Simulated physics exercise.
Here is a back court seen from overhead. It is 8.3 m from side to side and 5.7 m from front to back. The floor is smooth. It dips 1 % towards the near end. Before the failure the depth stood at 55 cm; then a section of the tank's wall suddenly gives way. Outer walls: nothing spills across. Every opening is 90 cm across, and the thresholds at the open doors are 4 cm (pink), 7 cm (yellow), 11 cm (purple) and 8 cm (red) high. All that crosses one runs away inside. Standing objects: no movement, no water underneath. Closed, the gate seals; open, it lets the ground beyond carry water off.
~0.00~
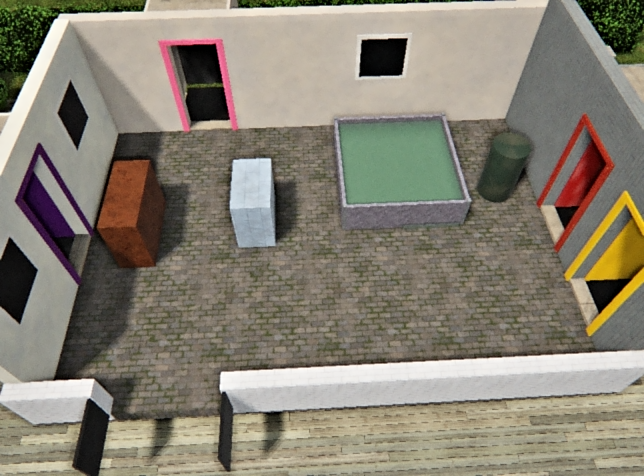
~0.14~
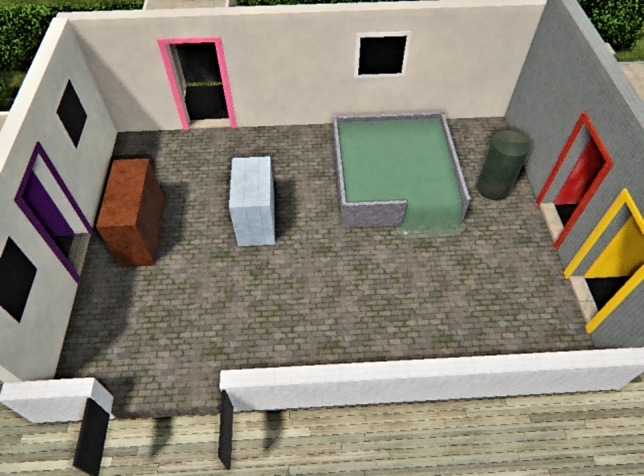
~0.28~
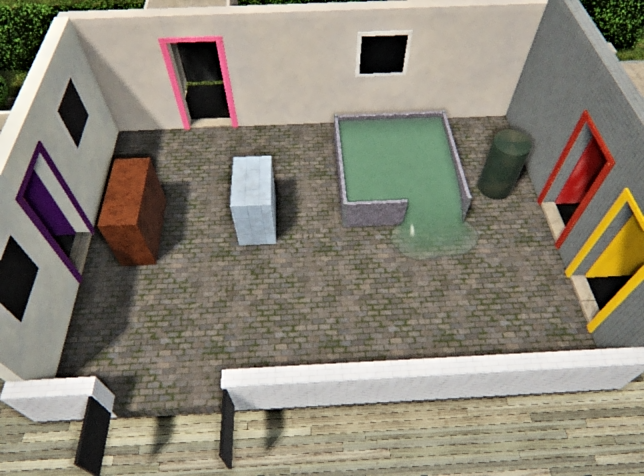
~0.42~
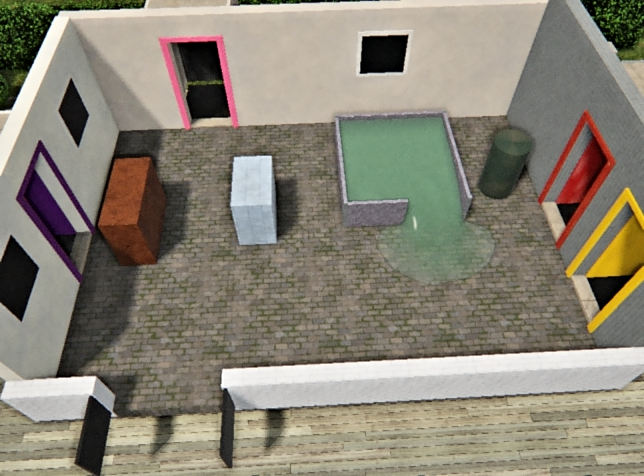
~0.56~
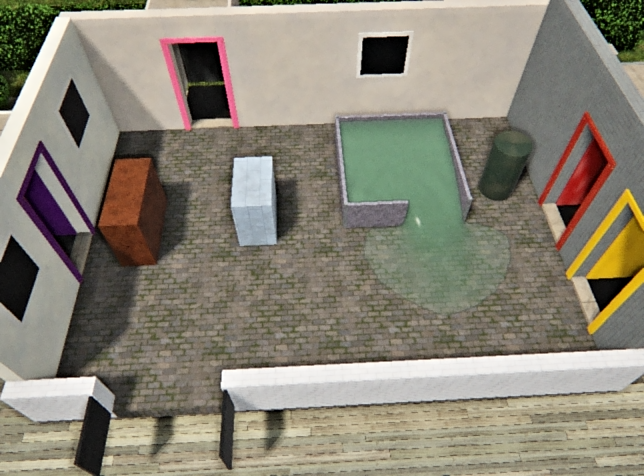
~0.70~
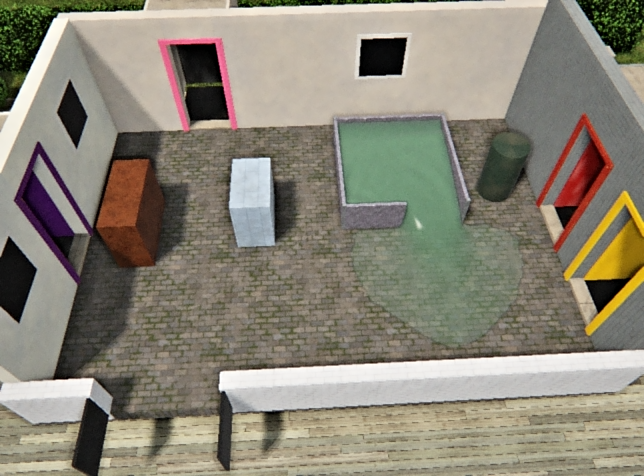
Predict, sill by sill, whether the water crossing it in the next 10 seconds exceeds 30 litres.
In order: The pink door is going to hold within the limit; the yellow door is going to break the limit; the purple door is going to hold within the limit; the red door is going to hold within the limit.
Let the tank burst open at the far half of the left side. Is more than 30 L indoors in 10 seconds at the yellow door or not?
So, yellow door: Within bounds.
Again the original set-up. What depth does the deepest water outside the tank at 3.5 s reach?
About 24 cm at most.
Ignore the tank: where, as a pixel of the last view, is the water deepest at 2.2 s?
Roughly (580, 372).
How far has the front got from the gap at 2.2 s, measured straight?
4.2 m.
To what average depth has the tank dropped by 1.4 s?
41 cm.
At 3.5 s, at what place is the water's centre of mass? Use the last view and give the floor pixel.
I'd put it close to (422, 249).
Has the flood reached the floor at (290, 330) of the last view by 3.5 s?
By then the spot is drenched.
After 1.4 s water covers 20 % of the floor and is deepest (32 cm) near (440, 233); pink door not reached, yellow door not reached, purple door not reached, red door not reached.
After 2.2 s water covers 25 % of the floor and is deepest (40 cm) near (580, 372); pink door not reached, yellow door 9 cm at the sill, 10 L in, purple door not reached, red door not reached.
After 3.5 s water covers 35 % of the floor and is deepest (24 cm) near (474, 378); pink door not reached, yellow door 17 cm at the sill, 66 L in, purple door not reached, red door 3 cm at the sill, 0 L in.
After 6.0 s water covers 65 % of the floor and is deepest (20 cm) near (580, 372); pink door not reached, yellow door 14 cm at the sill, 136 L in, purple door 6 cm at the sill, 0 L in, red door 6 cm at the sill, 0 L in.
After 10.0 s water covers 85 % of the floor and is deepest (12 cm) near (545, 374); pink door not reached, yellow door 10 cm at the sill, 196 L in, purple door 6 cm at the sill, 0 L in, red door 5 cm at the sill, 0 L in.
